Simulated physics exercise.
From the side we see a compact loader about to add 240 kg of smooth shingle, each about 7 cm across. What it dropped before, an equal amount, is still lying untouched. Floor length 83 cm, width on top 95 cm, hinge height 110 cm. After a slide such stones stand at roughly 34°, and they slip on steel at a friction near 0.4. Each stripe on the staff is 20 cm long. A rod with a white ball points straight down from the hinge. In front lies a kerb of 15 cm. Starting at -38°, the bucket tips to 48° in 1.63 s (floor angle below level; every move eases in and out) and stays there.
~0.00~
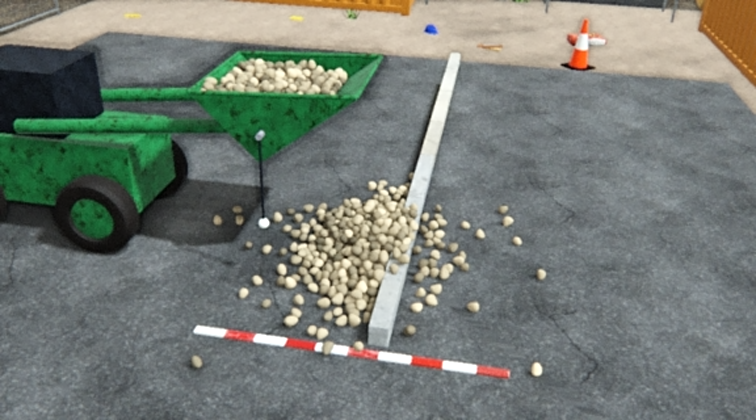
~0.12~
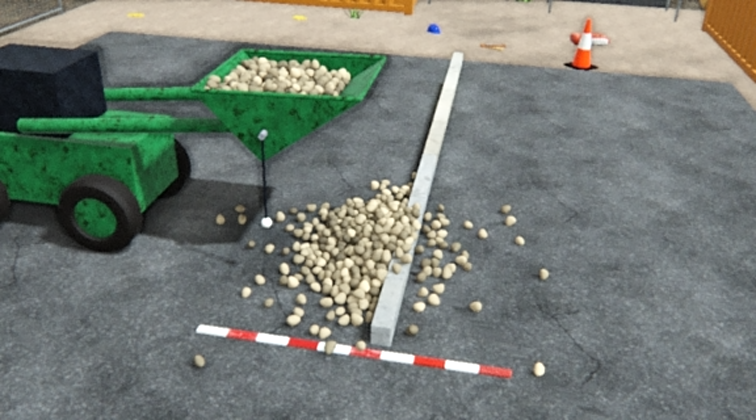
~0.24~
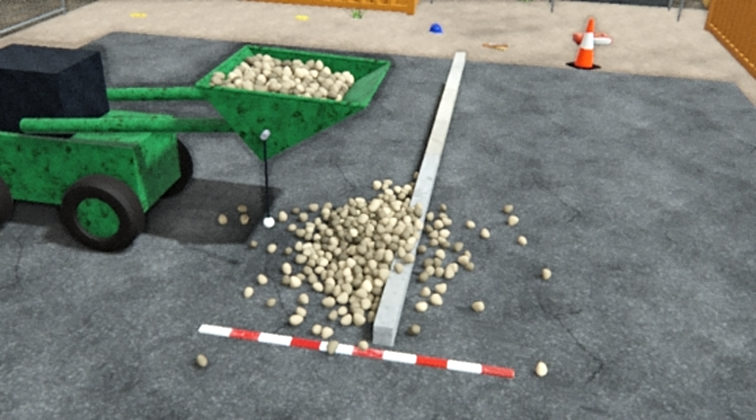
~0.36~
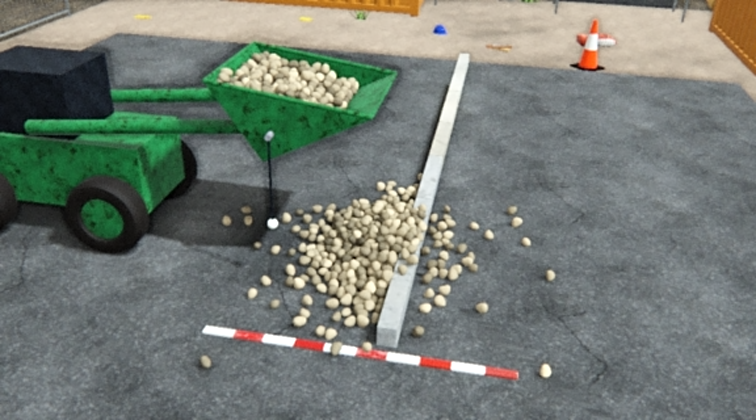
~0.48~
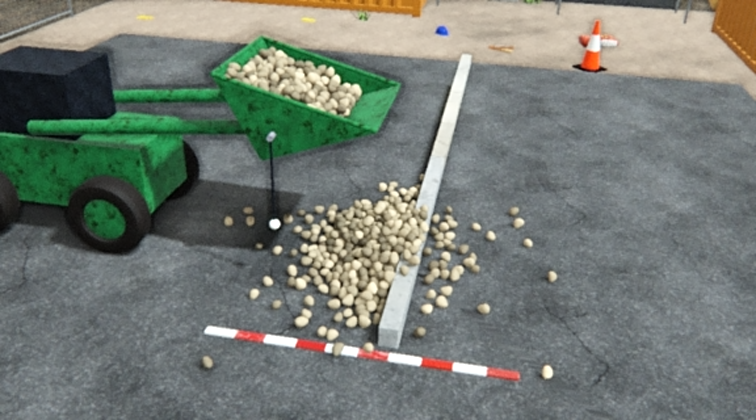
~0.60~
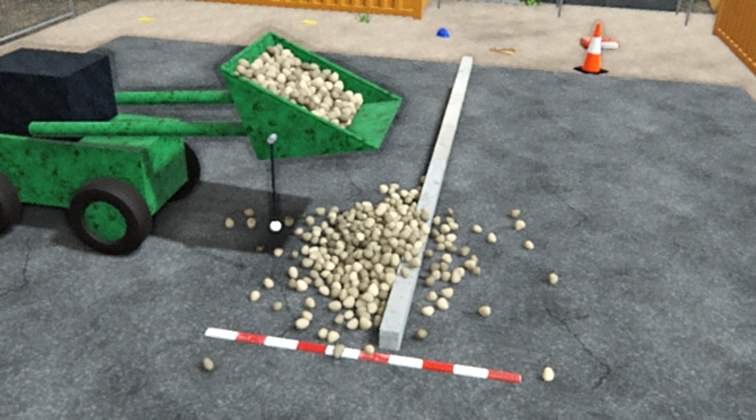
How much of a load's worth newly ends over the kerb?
Close to 21 parts in a hundred.
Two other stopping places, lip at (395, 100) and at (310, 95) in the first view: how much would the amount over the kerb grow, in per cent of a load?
Near 70 per cent from the first place, 0 from the second.
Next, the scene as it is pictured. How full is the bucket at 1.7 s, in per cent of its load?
Roughly 10 per cent is still inside.
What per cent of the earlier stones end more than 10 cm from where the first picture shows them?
About 20 per cent.
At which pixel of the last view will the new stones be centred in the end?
Around (375, 238).
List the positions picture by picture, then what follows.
In the first frame, the bucket is at -38°, its lip at (357, 98); the top of the load is at (267, 70). The earlier load is highest near (391, 230), 23 cm above ground level, 92 % on this side of the kerb, 8 % over the kerb.
The second frame shows lip at (360, 100), floor tilted -37°, highest stones at (266, 68); the stones move at 0.1 m/s on average.
The third frame shows lip at (365, 106), floor tilted -33°, highest stones at (262, 66); the stones move at 0.1 m/s on average.
The fourth frame shows lip at (372, 118), floor tilted -27°, highest stones at (262, 62); the stones move at 0.2 m/s on average.
In the fifth frame, the bucket is at -20°, its lip at (376, 132); the top of the load is at (269, 58); the stones move at 0.2 m/s on average.
The sixth frame shows lip at (378, 148), floor tilted -12°, highest stones at (273, 56); the stones move at 0.3 m/s on average.
After 1.2 s the floor is at 34°; in per cent of one load, 95 in the bucket, 97 on this side of the kerb, 8 over the kerb; the foremost stones are at (514, 265).
After 1.7 s the floor is at 48°; in per cent of one load, 11 in the bucket, 172 on this side of the kerb, 17 over the kerb; the foremost stones are at (514, 265).
After 2.1 s the floor is at 48°; in per cent of one load, 0 in the bucket, 173 on this side of the kerb, 27 over the kerb; the foremost stones are at (524, 260).
After 4.6 s the floor is at 48°; in per cent of one load, 0 in the bucket, 171 on this side of the kerb, 29 over the kerb; the foremost stones are at (537, 262). Net gain over the kerb, 21.
